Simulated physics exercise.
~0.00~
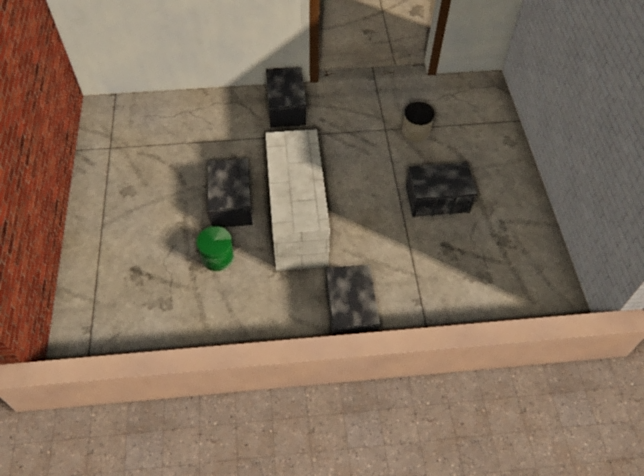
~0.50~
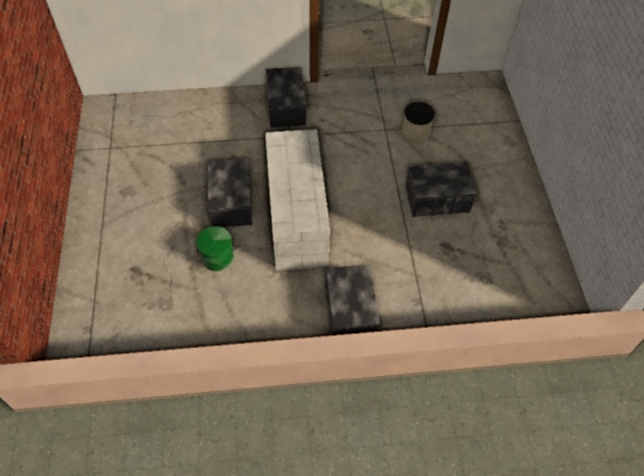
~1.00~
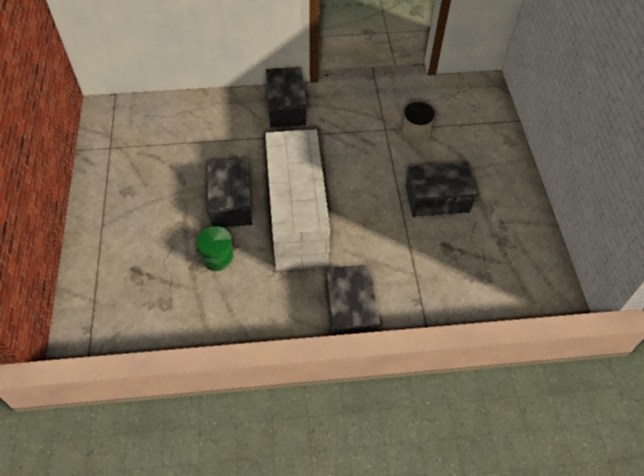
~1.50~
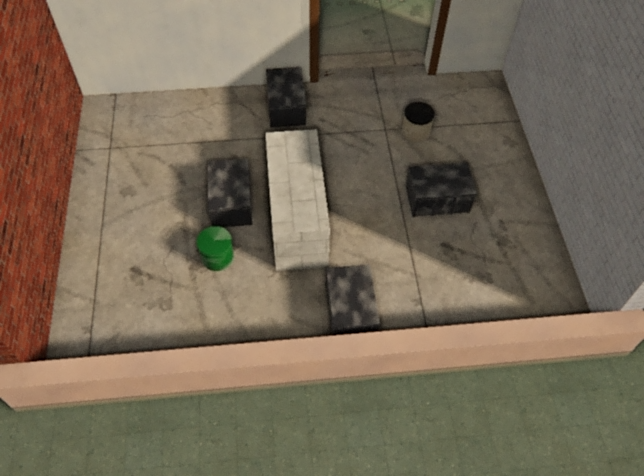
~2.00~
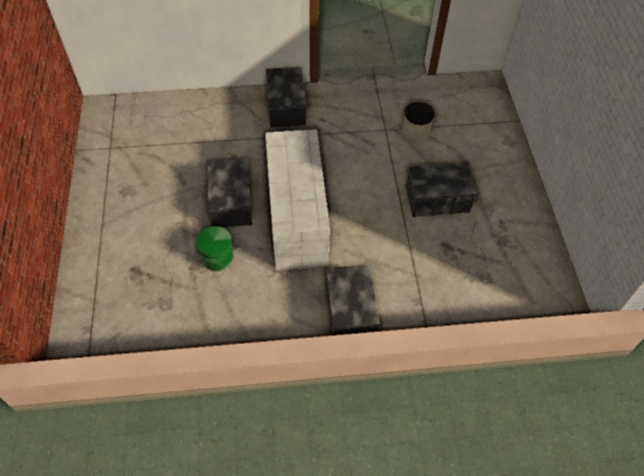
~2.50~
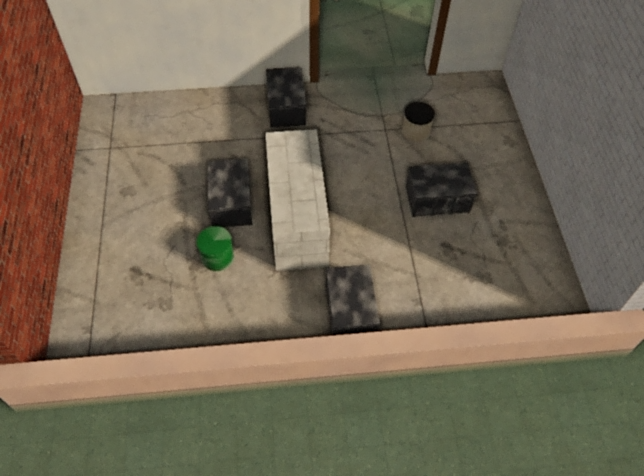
The clip opens on a small walled room seen from above, with a green pail, dark boxes and a long pale block on level ground. Greenish water spreads over the paving outside and deepens in colour, then tints the doorway and creeps just inside, while every object stays still.
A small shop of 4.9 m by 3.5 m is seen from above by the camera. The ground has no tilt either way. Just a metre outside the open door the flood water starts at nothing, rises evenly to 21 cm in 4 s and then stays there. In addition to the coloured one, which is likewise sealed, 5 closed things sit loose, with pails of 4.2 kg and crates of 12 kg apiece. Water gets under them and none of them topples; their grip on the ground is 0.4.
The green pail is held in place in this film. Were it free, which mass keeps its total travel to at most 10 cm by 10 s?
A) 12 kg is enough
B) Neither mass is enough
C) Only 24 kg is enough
Option A: 12 kg is enough.
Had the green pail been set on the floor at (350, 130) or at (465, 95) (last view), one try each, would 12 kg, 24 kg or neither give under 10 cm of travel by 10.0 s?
The first try gives success with heavier only; the second gives success with both.
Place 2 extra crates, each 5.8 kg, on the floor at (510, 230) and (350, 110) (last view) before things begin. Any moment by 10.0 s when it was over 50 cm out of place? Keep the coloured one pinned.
First exceeds it, then exceeds it.
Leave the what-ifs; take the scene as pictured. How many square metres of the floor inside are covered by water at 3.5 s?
Around 2.5 m2 of it.
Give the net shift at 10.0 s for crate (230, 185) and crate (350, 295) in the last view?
Net displacement, in order: 0 cm; 200 cm.
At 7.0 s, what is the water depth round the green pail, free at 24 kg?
Roughly 1 cm.
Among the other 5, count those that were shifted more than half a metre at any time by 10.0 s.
That adds up to 3.
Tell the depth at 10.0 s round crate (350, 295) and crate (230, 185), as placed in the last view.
I'd estimate 5 cm for the first and 2 cm for the second.
After 3.5 s the green pail would be 0 cm from its start with 12 kg and 0 cm from its start with 24 kg; 0 cm of water round it then.
After 4.5 s the green pail would be 0 cm from its start with 12 kg and 0 cm from its start with 24 kg; 0 cm of water round it then.
After 7.0 s the green pail would be 0 cm from its start with 12 kg and 0 cm from its start with 24 kg; 1 cm of water round it then.
After 10.0 s the green pail would be 0 cm from its start with 12 kg and 0 cm from its start with 24 kg; 2 cm of water round it then.
